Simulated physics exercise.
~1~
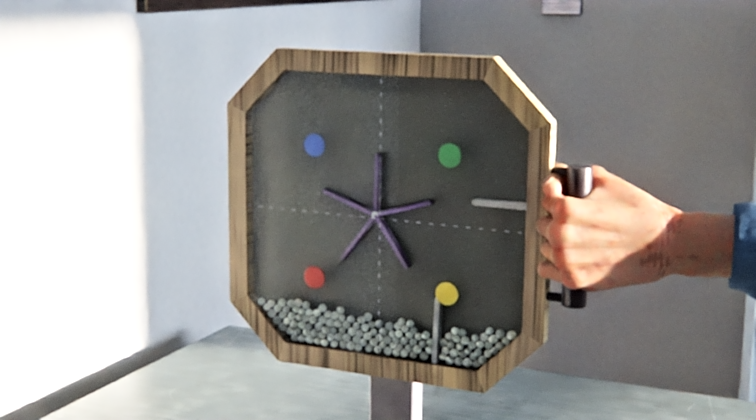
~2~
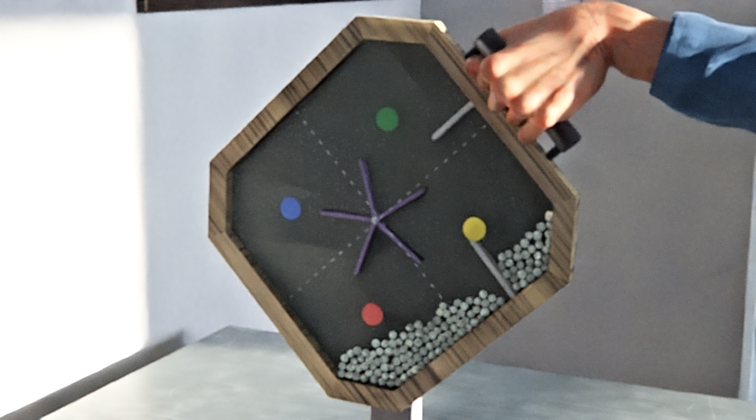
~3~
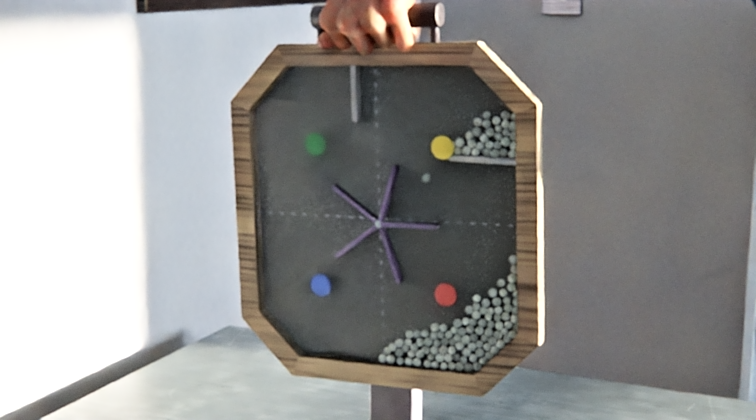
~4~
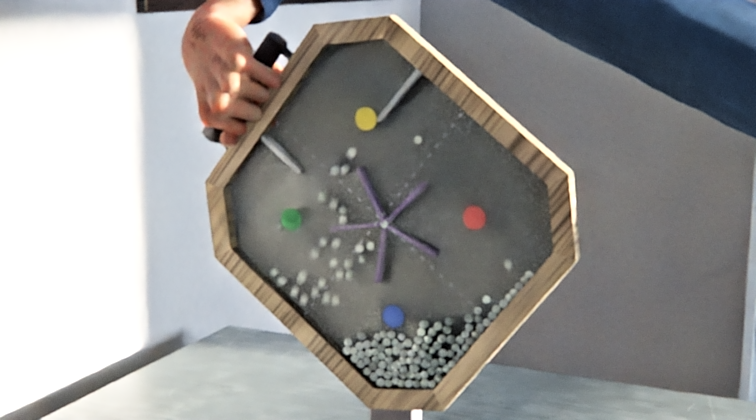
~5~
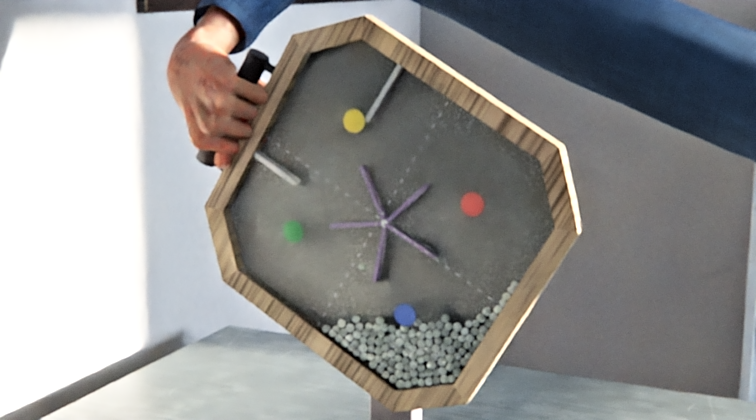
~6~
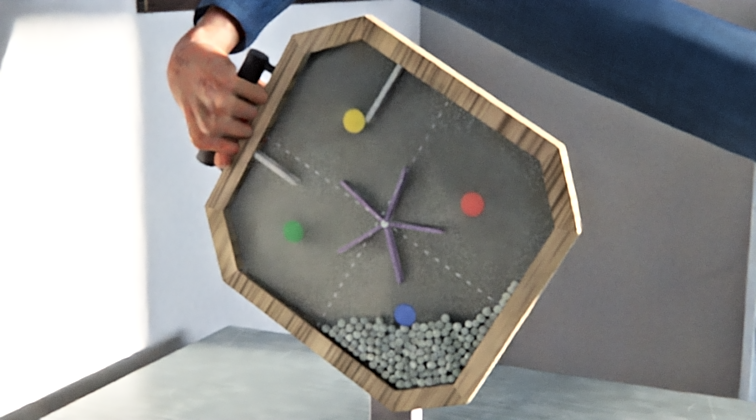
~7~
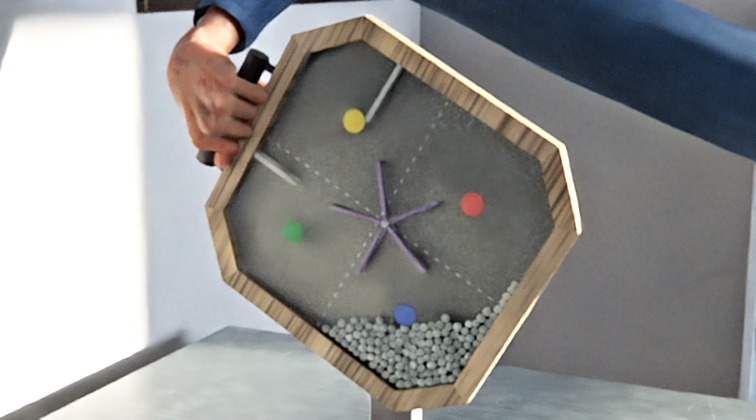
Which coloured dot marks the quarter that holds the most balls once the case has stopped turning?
The blue dot marks the fullest quarter, with nearly all of the pale balls piled around it at the bottom of the tilted case.
